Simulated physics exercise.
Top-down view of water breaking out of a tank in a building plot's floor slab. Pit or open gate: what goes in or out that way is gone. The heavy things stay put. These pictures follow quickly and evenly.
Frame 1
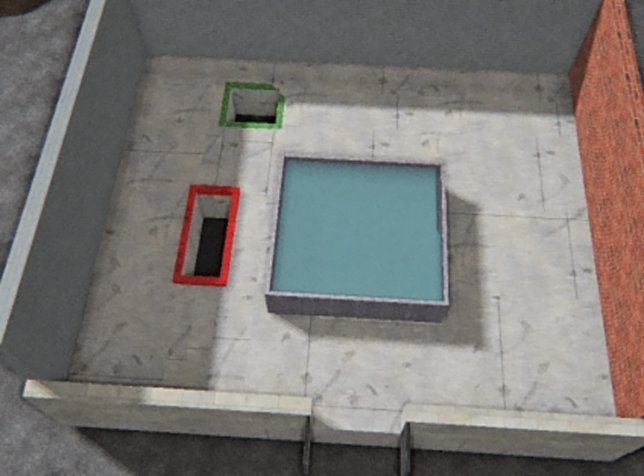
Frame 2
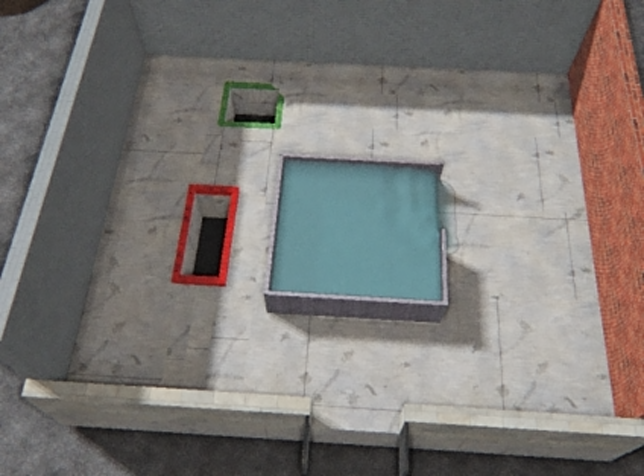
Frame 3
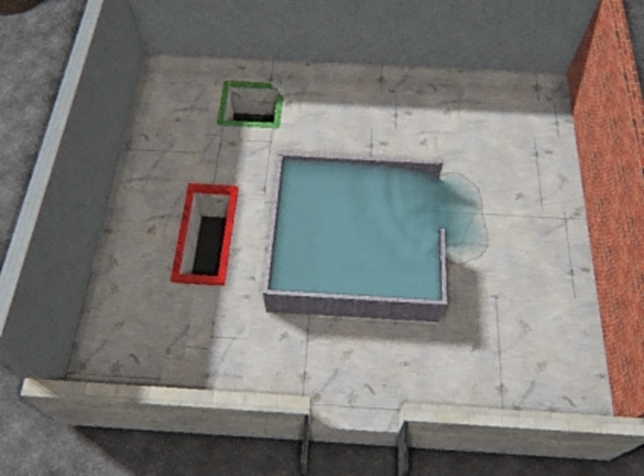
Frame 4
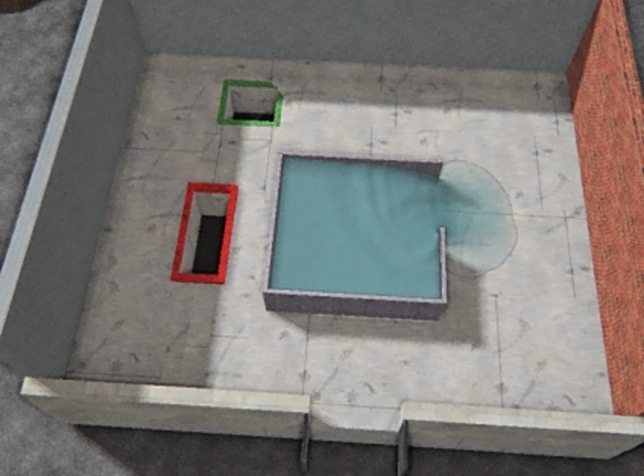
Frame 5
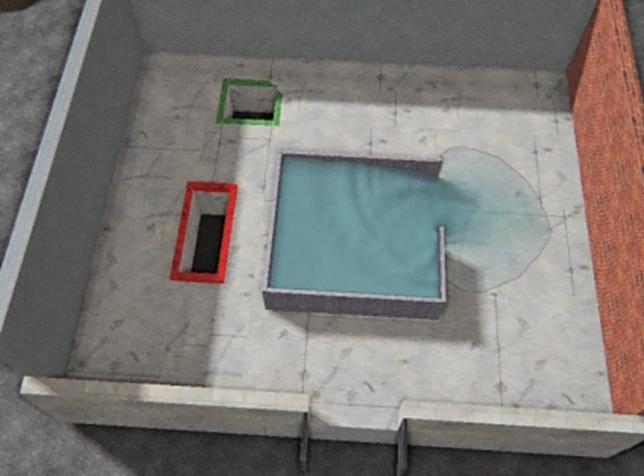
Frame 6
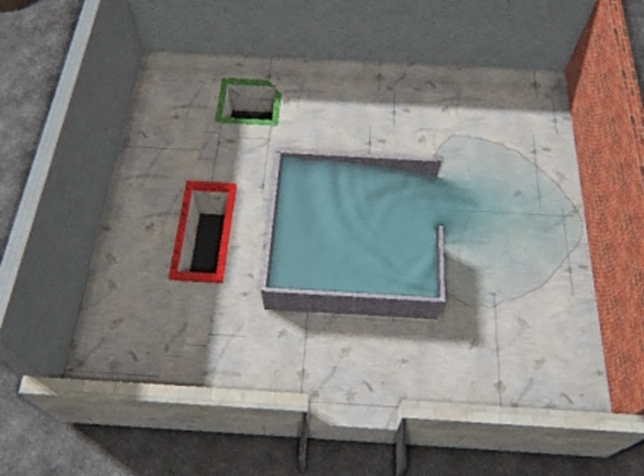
The footage shows a full, still tank on a walled concrete floor beside red- and green-edged pits; a gap opens in its right side, and water pours out, spreading in a widening, rounded sheet toward the brick wall.
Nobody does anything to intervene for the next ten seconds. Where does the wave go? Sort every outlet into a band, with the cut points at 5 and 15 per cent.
Final shares: The gate under 5 %; the red pit under 5 %; the green pit 5 to 15 %.
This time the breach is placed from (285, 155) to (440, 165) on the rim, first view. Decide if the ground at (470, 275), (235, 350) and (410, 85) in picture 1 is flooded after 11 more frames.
In the order asked: Out of reach, out of reach, sodden.
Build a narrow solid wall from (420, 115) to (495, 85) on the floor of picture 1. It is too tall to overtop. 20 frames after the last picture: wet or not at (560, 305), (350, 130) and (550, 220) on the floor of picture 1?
Going one after another, I'd say reached by the flood, then kept clear of the flood, then reached by the flood.
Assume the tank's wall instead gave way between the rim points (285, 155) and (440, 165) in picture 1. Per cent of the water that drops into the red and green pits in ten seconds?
Red about 0 %, green about 30 %.
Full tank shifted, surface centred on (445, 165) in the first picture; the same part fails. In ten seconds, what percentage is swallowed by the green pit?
So the green pit gets 14 in a hundred.
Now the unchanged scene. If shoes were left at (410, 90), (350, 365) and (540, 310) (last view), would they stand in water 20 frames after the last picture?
Taking them in the order given: Swamped, then spared, then swamped.
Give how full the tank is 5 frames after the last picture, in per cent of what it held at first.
Estimate: Around 78 per cent.
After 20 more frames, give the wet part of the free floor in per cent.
Some 35 per cent.
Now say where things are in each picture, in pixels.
The first frame shows the tank at (359, 227) is whole and still.
In the second frame, the front is at a hidden place, out from the gap at (437, 211).
In the third frame, water pours out at (435, 212) and has run to (480, 249).
In the fourth frame, the front is at (511, 241), out from the gap at (435, 211).
In the fifth frame, the front is at (545, 232), out from the gap at (435, 210).
In the sixth frame, the front is at (576, 234), out from the gap at (434, 210).
A moment on, water covers 20 % of the floor; the gate 0 %, the red pit 0 %, the green pit 0 %.
Next, water covers 25 % of the floor; the gate 0 %, the red pit 0 %, the green pit 0 %.
Then, water covers 35 % of the floor; the gate 0 %, the red pit 0 %, the green pit 0 %.
Later, water covers 75 % of the floor; the gate 0 %, the red pit 0 %, the green pit 2 %.
In the end, water covers 95 % of the floor; the gate 1 %, the red pit 0 %, the green pit 7 %.
